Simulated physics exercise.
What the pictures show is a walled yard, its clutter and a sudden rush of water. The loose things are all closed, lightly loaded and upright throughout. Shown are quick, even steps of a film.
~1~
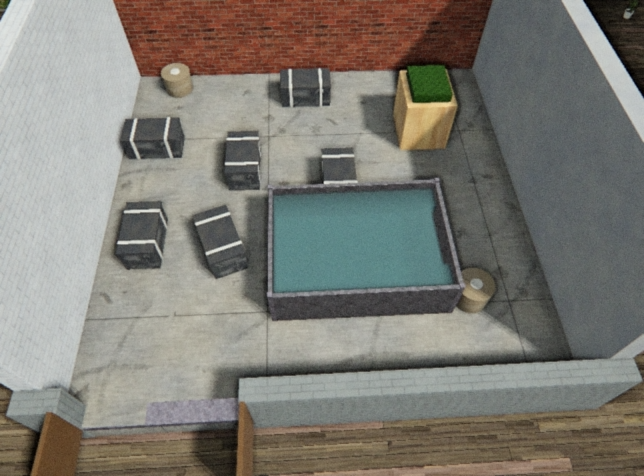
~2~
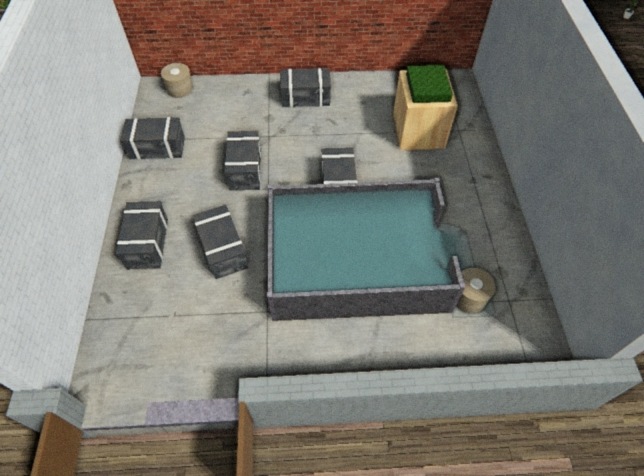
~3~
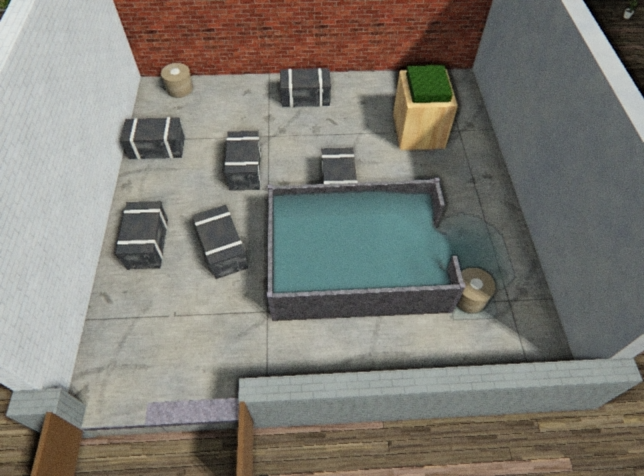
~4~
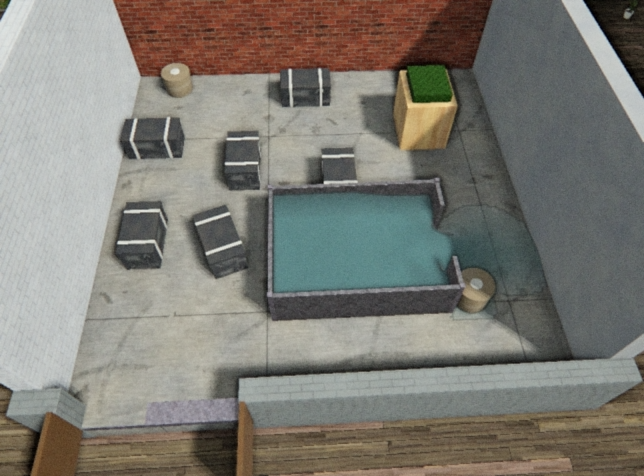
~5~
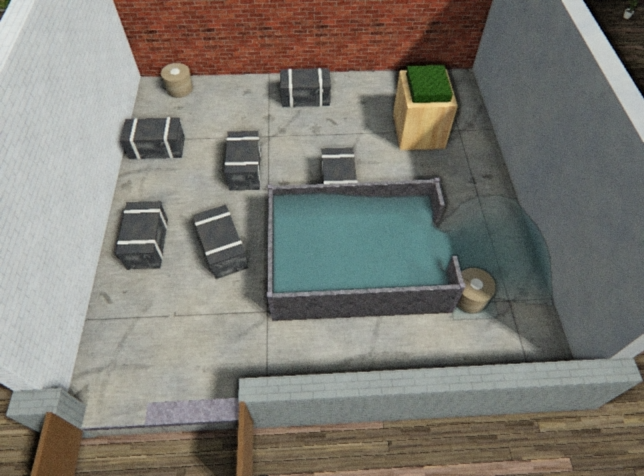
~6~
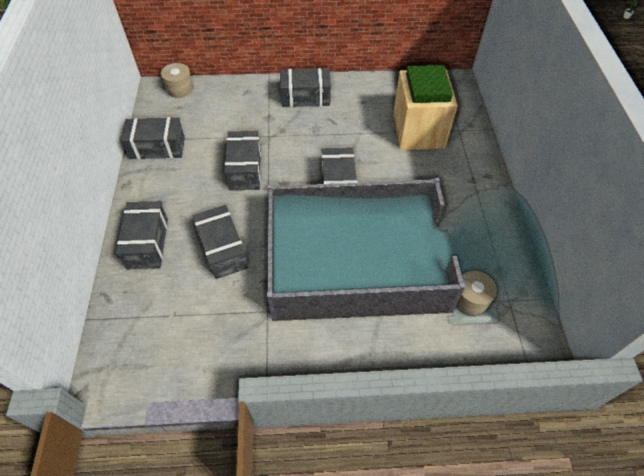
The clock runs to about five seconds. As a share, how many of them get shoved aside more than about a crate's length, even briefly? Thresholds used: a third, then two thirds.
Fewer than a third of the things get pushed well away.
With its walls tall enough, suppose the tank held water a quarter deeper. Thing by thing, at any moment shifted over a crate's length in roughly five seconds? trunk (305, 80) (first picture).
Call: At least that much.
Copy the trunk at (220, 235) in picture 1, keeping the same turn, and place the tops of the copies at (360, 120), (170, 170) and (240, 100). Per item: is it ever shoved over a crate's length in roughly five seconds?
The first sits tight, the second sits tight, the third sits tight.
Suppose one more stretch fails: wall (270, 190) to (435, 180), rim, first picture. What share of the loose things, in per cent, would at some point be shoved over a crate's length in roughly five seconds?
That works out to about 80 per cent of them.
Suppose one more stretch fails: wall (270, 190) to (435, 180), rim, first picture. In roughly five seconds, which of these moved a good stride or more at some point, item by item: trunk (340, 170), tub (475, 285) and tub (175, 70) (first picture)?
First over the mark, then below the mark, then over the mark.
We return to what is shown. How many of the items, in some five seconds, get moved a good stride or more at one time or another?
It comes to 0.
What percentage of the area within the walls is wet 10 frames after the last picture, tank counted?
35 per cent.
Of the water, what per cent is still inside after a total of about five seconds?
Close to 98 %.
A moment on, 0 of 8 are well off their spots; 0 afloat.
Next, 0 of 8 are well off their spots; 0 afloat.
Later, 0 of 8 are well off their spots; 0 afloat.
In the end, 0 of 8 are well off their spots, and 0 have been at some point; 0 afloat.
